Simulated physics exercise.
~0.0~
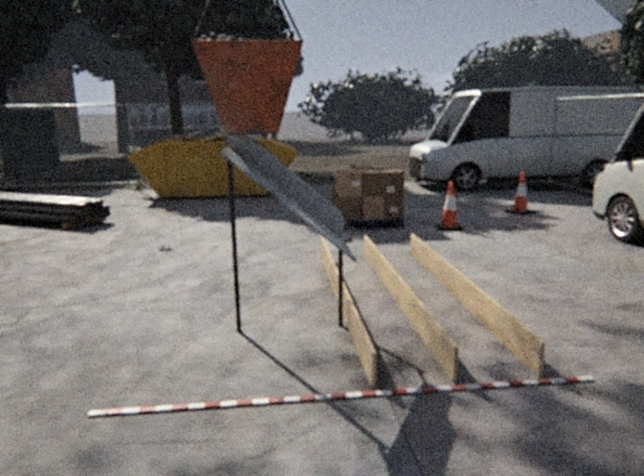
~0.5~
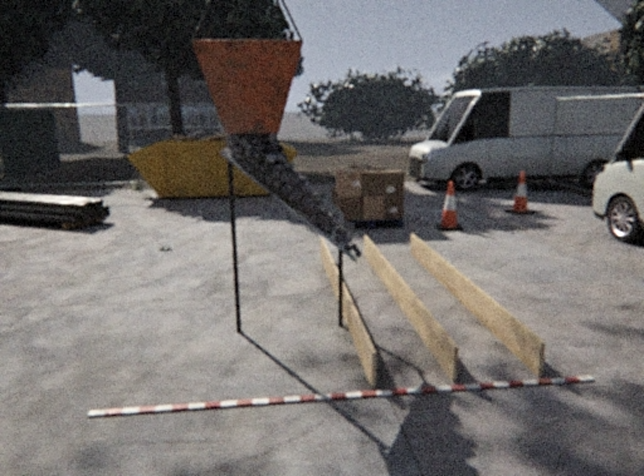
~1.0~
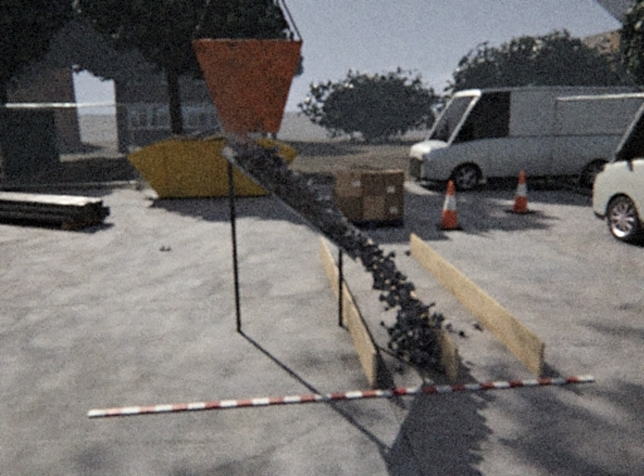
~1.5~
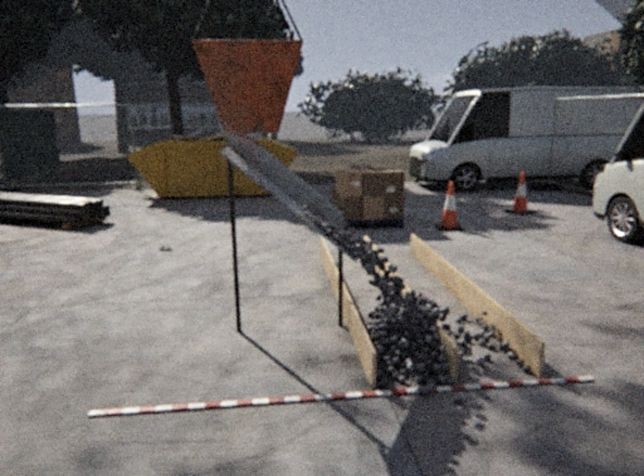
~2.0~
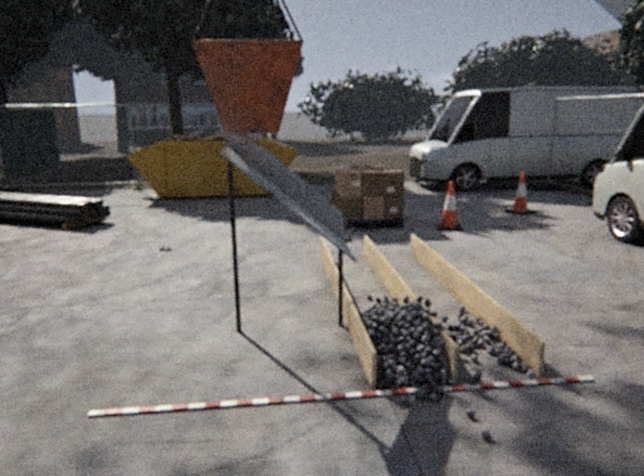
An orange hopper hanging over a paved yard let out a rush of dark stones, which slid down a sloping metal chute and tumbled between low wooden boards, ending mostly piled in the left bay, with a smaller scatter in the right one.
